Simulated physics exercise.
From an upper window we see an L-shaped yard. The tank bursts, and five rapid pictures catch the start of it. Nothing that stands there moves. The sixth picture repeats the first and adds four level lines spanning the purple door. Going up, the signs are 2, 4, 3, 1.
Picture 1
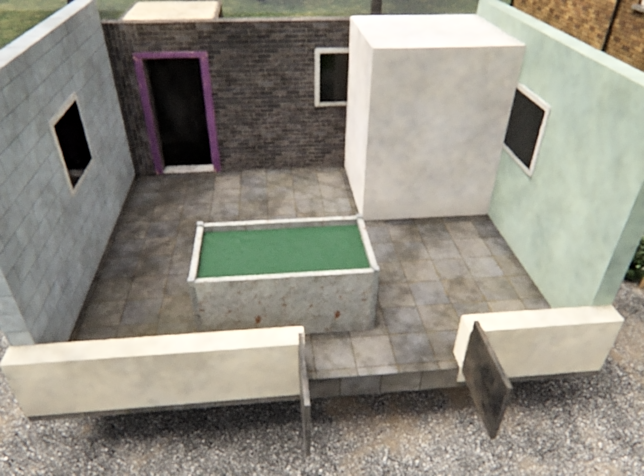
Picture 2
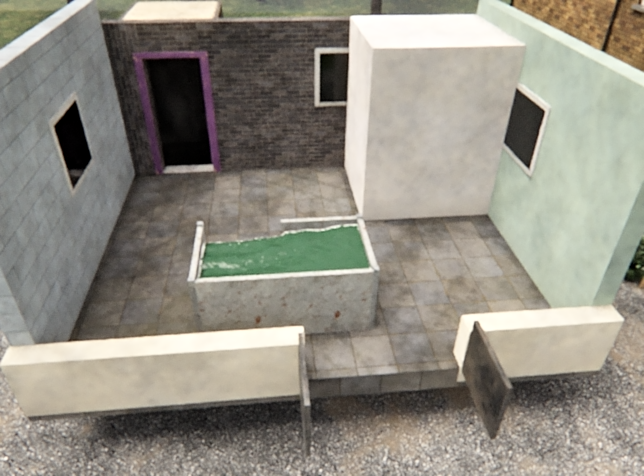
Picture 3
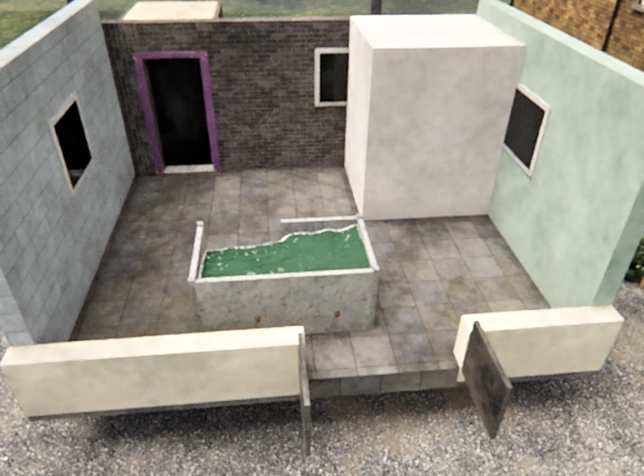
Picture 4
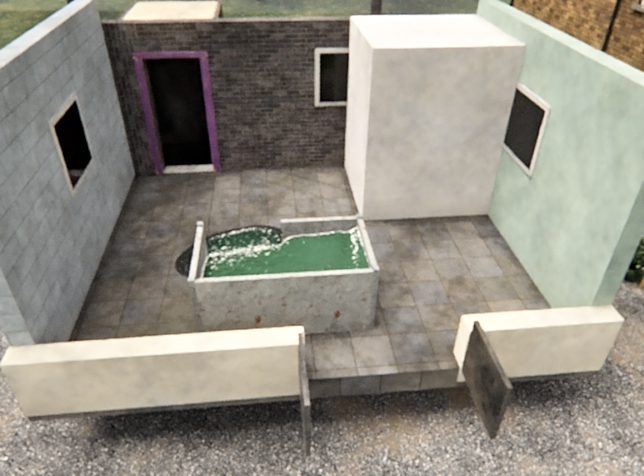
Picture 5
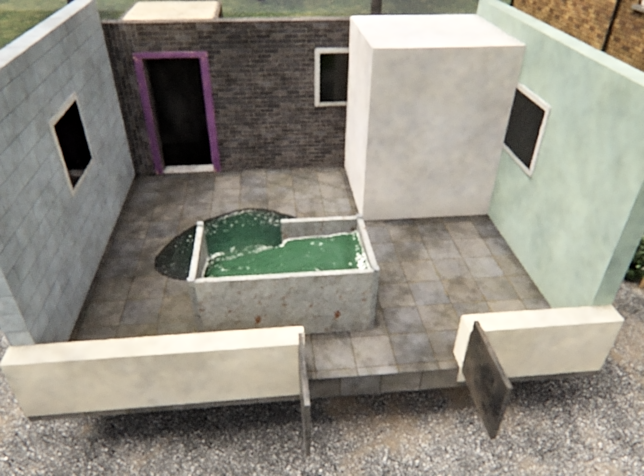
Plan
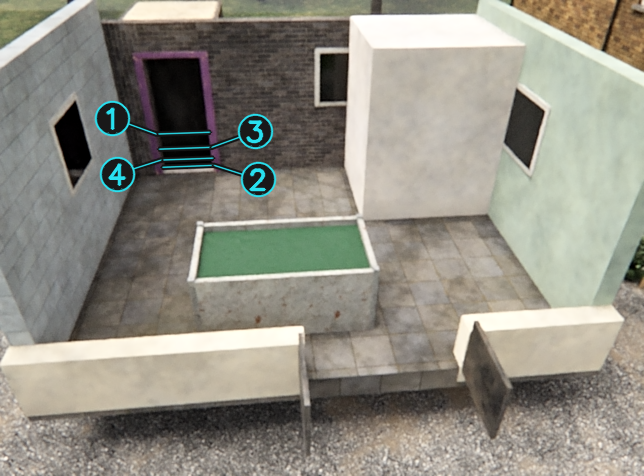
Green water sloshes in the tank, then spreads over the paving behind its left end.
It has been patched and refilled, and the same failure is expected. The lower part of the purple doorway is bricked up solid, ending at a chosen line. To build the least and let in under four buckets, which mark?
Mark 4.
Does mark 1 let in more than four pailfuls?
No, not at all.
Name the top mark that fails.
2.
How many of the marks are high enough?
Three of the four.
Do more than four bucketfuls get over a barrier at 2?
Yes, it does.
On the marked copy, 1 at (183, 133); 2 at (188, 166); 3 at (185, 148); 4 at (187, 159); from the bottom up 2, 4, 3, 1.
With 1, nothing gets over.
With 2, about 10 bucketfuls get in.
With 3, nothing gets over.
With 4, a splash gets over, under a bucket.
